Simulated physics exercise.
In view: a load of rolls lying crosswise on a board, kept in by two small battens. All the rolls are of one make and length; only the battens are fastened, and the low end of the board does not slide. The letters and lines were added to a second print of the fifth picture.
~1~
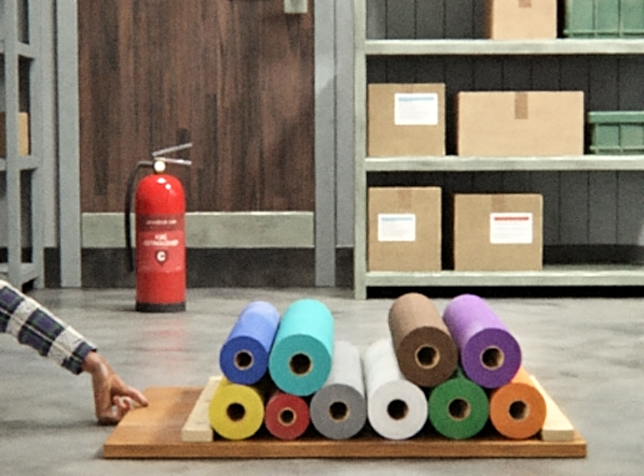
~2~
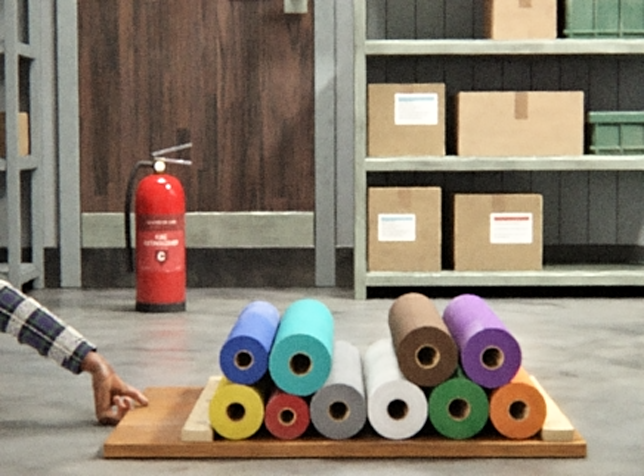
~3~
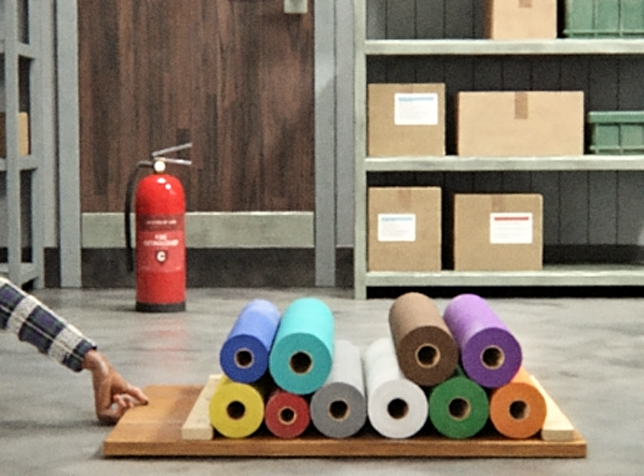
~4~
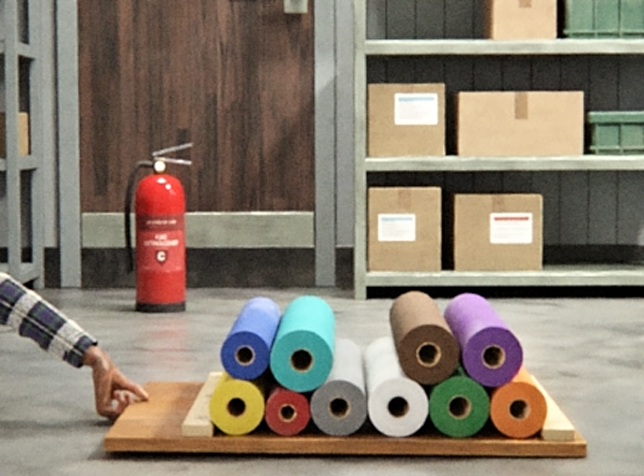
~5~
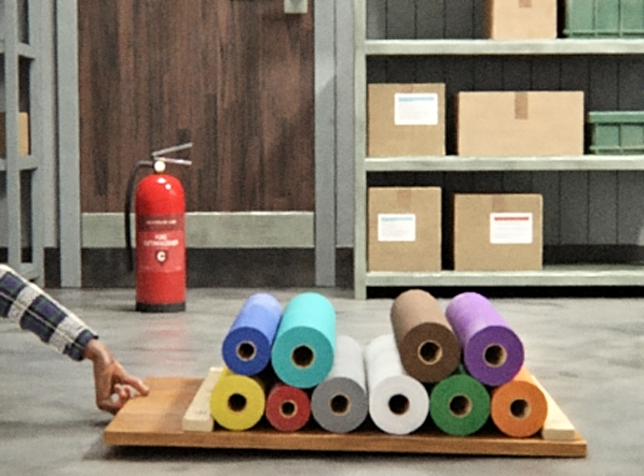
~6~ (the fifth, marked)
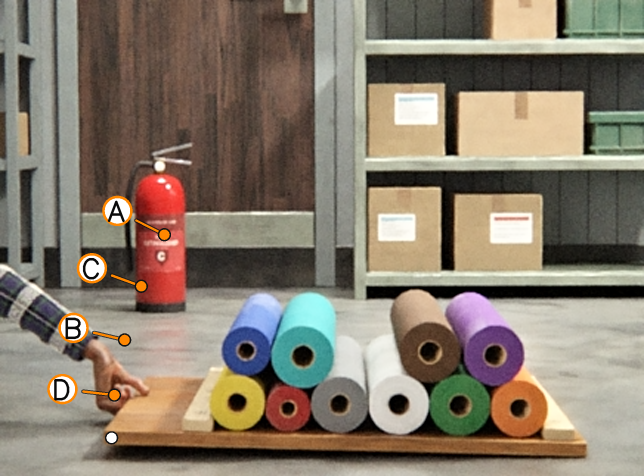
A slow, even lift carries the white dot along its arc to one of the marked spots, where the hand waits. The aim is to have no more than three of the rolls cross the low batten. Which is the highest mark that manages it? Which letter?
At most to A.
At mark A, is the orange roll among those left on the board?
The orange roll: Yes.
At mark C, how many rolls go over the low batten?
At C the number is none.
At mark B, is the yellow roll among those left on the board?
Yes.
On the marked copy, A at (164, 235); B at (124, 340); C at (141, 286); D at (114, 395); the white dot at (112, 438).
With A. Early on, board at 16°.
Further on, board at 27°.
At the end, board at 27°, one over the low batten (purple).
As for the rest, B none over the low batten; C none over the low batten; D none over the low batten.
